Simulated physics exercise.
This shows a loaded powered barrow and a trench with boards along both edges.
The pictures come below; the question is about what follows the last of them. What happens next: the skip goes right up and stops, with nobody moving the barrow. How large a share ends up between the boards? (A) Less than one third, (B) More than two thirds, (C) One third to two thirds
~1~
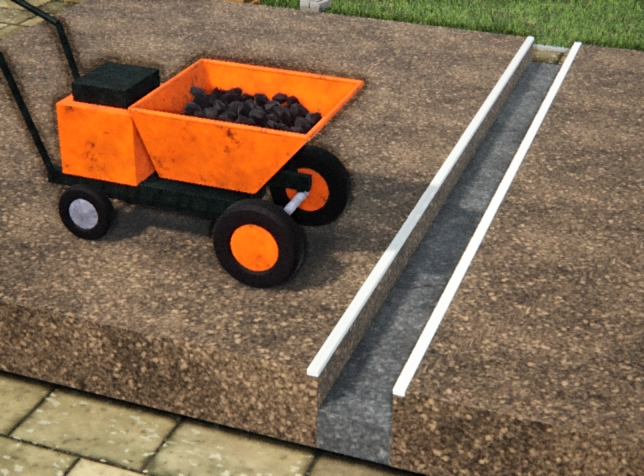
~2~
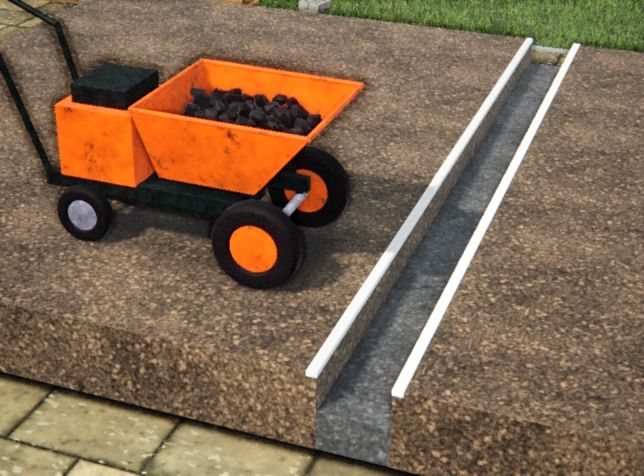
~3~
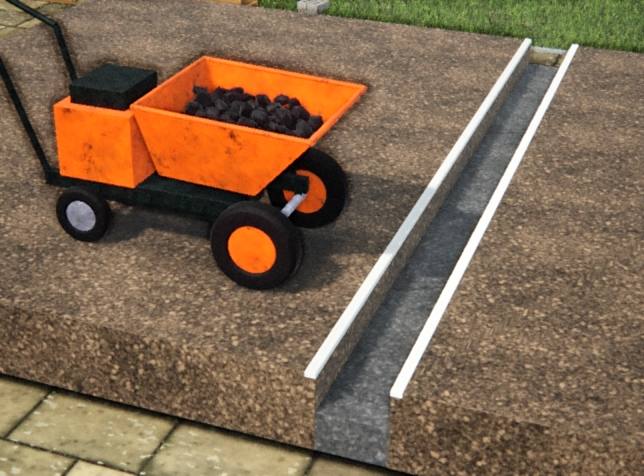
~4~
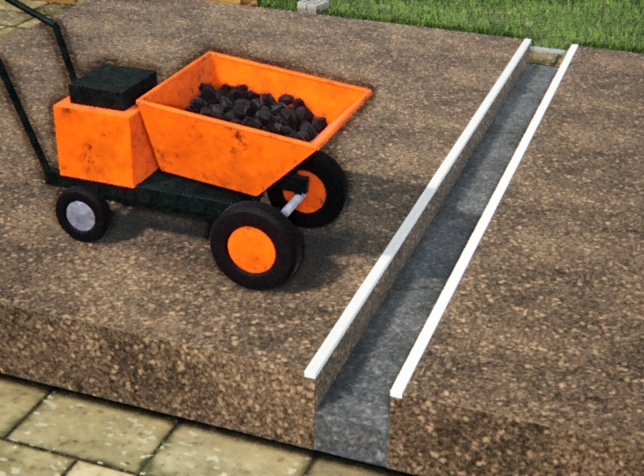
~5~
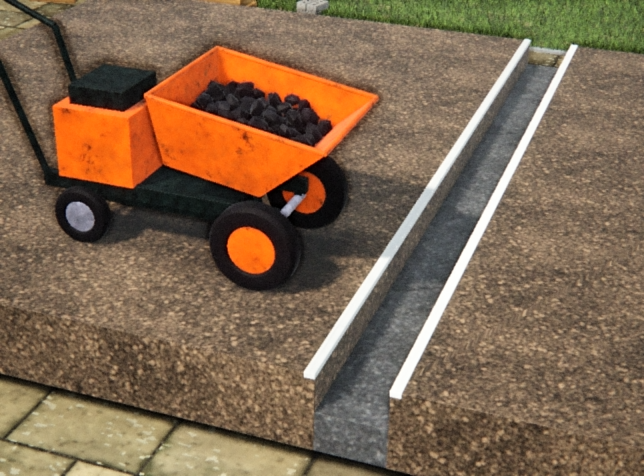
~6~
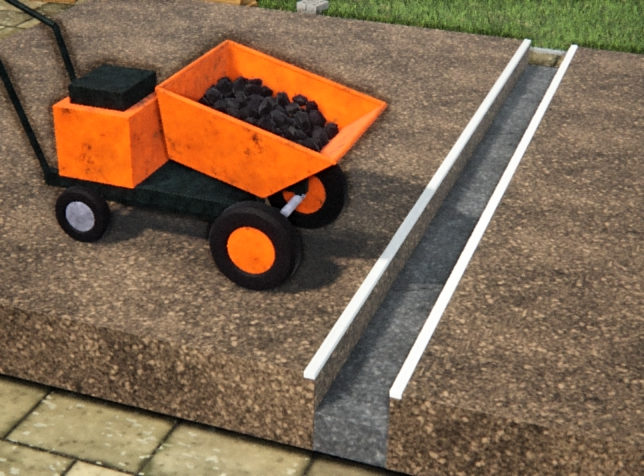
More than two thirds (B).
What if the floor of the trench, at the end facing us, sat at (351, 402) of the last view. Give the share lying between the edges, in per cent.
The share comes to around 60 percent.
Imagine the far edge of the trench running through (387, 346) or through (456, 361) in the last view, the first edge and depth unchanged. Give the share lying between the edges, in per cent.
You'd get 20 % in the first case and 100 % in the second.
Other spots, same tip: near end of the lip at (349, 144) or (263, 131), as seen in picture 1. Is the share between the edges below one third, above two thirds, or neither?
Lab note - position 1: Less than a third; position 2: Above two thirds.
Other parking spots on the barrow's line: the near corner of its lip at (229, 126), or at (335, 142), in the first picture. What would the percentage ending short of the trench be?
In turn 30 and 0 in a hundred.
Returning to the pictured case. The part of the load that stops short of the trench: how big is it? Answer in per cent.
I'd put it at around 0 percent.
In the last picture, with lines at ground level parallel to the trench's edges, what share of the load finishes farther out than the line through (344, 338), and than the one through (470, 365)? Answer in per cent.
Roughly 100 and 0 percent.
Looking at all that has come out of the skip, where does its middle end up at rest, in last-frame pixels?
Roughly at pixel (422, 297).
Shortly afterwards, skip tipped steeply; the whole lot in the skip.
Next, skip tipped right over; the bulk in the skip; a little in or heaped over the trench; only a few beyond it; only a few falling.
Some moments later, skip tipped right over; a little in the skip; near two thirds in or heaped over the trench; near a quarter beyond it.
In the end, skip tipped right over; the bulk in or heaped over the trench; near a quarter beyond it.
